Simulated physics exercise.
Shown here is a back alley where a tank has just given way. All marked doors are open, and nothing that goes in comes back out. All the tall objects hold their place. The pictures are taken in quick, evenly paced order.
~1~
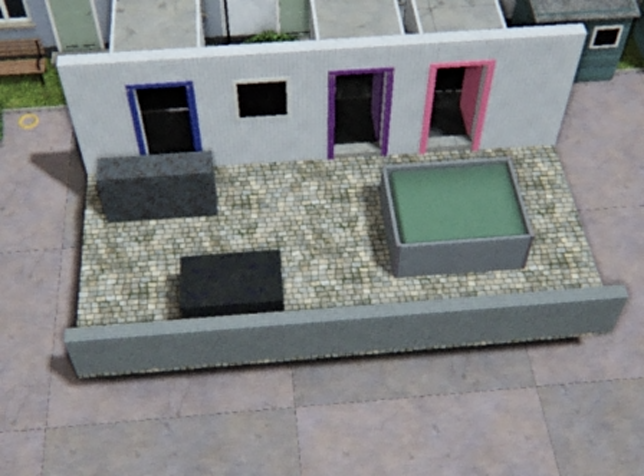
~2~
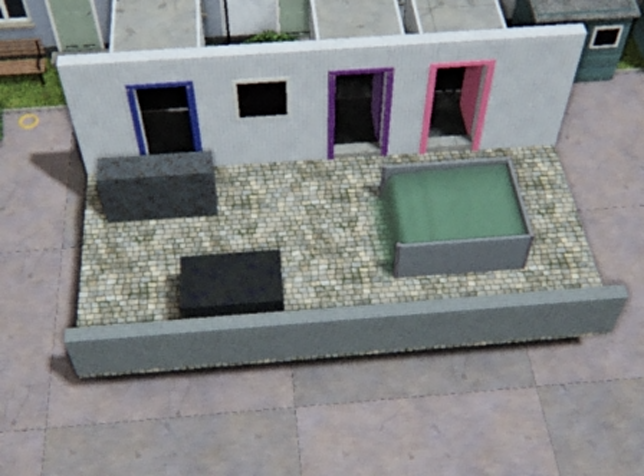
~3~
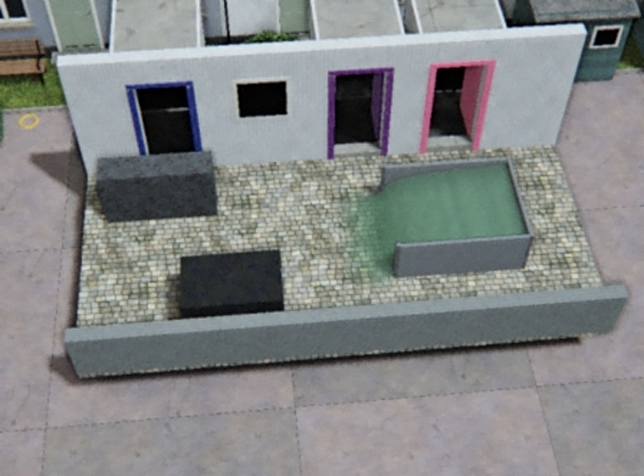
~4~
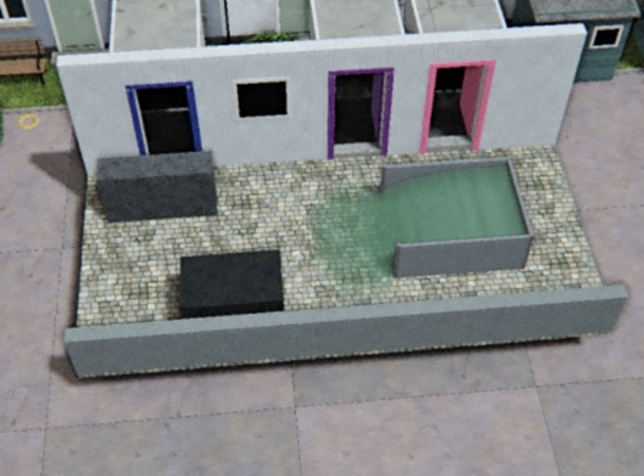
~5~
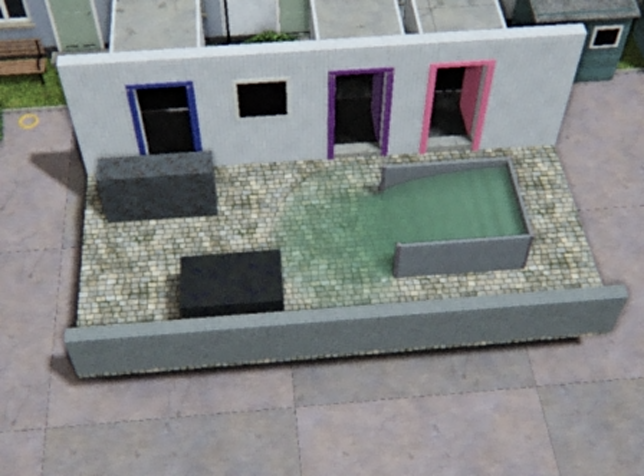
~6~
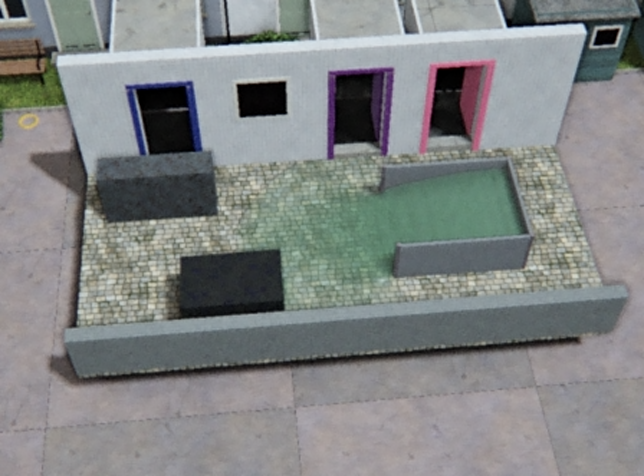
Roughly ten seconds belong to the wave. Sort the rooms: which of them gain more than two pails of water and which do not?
The blue door gains more; the purple door gains no more; the pink door gains no more.
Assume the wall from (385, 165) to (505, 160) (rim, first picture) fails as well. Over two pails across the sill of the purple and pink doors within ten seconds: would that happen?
Checking the doors, purple surpasses the cutoff; pink, on the other hand, surpasses the cutoff.
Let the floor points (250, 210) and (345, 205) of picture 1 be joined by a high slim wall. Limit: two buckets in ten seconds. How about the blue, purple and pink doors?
Blue keeps below it, purple lets more in, pink keeps below it.
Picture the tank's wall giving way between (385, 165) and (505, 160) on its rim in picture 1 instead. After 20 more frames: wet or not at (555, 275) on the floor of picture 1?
There: Dry.
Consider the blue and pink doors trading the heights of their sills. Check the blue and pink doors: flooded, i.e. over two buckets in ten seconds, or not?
Then: Blue door keeps below it, pink door lets less in.
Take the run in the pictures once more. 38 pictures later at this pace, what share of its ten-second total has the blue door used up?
I get 100 per cent.
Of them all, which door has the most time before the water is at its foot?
It would be the one in pink.
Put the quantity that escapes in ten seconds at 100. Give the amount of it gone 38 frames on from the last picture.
Near 75 in a hundred.
A moment on, water covers 50 % of the floor; the blue door wet at the sill, nothing in, the purple door wet at the sill, nothing in, the pink door not reached.
Next, water covers 60 % of the floor; the blue door under two buckets in, the purple door wet at the sill, nothing in, the pink door not reached.
Then, water covers 70 % of the floor; the blue door over two buckets in, the purple door wet at the sill, nothing in, the pink door not reached.
Later, water covers 85 % of the floor; the blue door over two buckets in, the purple door wet at the sill, nothing in, the pink door wet at the sill, nothing in.
In the end, water covers 90 % of the floor; the blue door over two buckets in, the purple door wet at the sill, nothing in, the pink door wet at the sill, nothing in.
